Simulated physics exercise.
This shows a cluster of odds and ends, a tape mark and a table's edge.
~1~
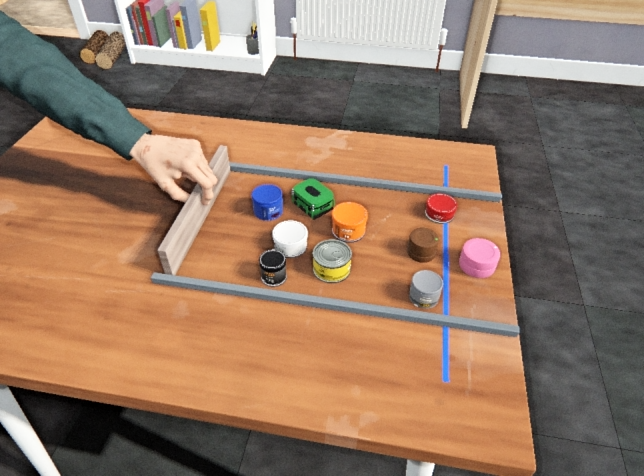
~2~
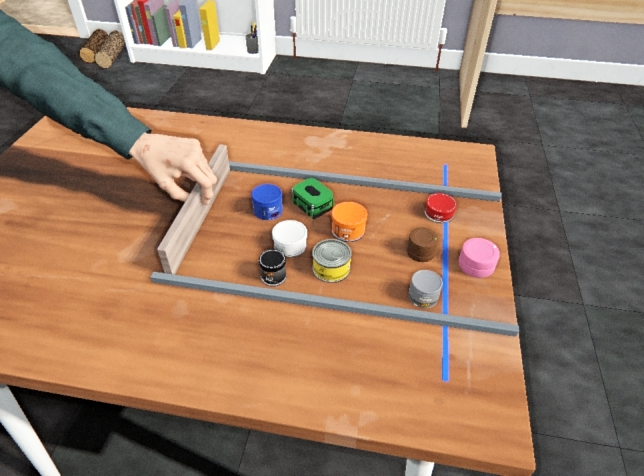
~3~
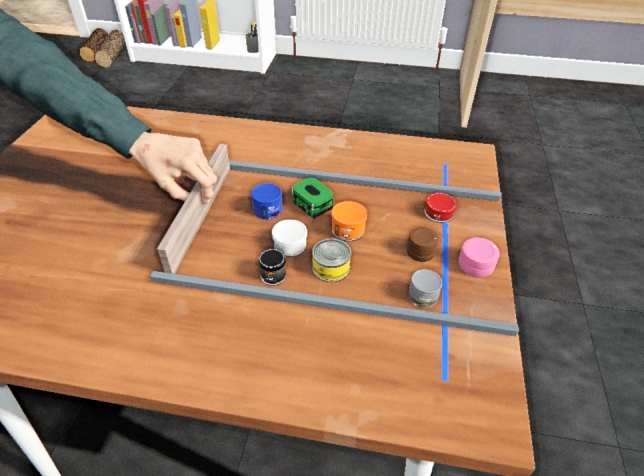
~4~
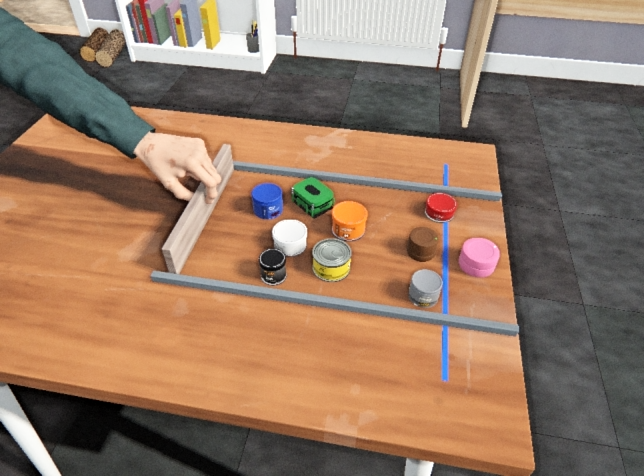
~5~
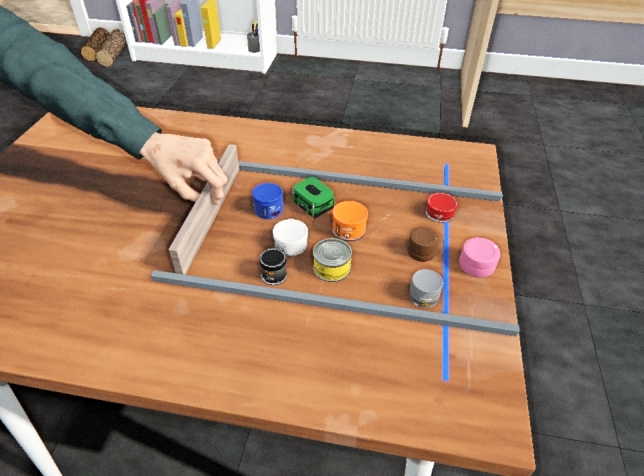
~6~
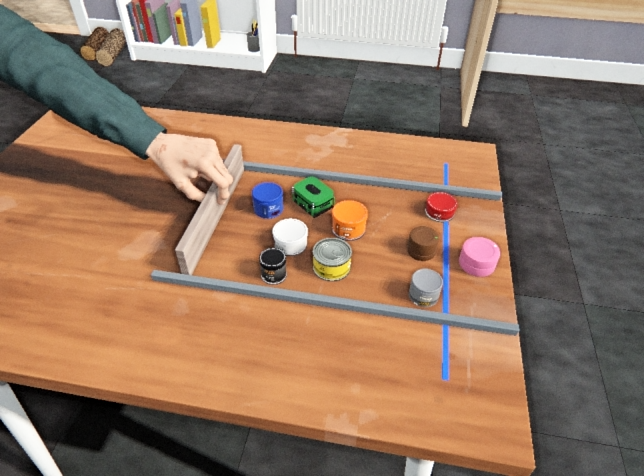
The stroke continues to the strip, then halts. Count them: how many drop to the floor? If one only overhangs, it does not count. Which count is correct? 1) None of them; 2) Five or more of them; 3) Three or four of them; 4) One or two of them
One or two of them (4).
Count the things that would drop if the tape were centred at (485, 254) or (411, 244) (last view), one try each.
Try by try, 5 and 0.
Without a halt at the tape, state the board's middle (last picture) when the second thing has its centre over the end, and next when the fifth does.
At (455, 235) for the second, at (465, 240) for the fifth.
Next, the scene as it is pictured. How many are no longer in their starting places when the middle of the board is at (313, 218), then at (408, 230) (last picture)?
Respectively 6 and 10.
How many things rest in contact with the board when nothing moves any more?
Contact count: 4.
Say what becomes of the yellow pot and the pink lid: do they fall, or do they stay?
The yellow pot stays put and the pink lid ends up off.
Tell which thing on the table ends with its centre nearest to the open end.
Result: The red pot.
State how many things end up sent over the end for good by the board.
All told, 1.
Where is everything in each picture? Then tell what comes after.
In the first picture, pink lid (479, 258); red pot (441, 209); grey tub (426, 290); board (199, 205); tape (446, 250).
In the second picture, red pot (440, 208); green case (313, 198).
In the third picture, grey tub (425, 289); yellow pot (332, 260).
In the fourth picture, pink lid (479, 257); black tin (273, 267).
In the fifth picture, red pot (441, 208); white tin (291, 238).
In the sixth picture, pink lid (479, 257); red pot (441, 207); grey tub (425, 288); board (214, 205); tape (446, 249).
A little later, none off yet; pink lid at rest near (479, 257); red pot at rest near (441, 207); grey tub at rest near (425, 288).
Next, none off yet; pink lid shifted about its own width near (504, 265); red pot shifted a little near (459, 210); grey tub shifted about its own width near (463, 301).
When it is over, the number that fall off is one or two; down, pink lid.
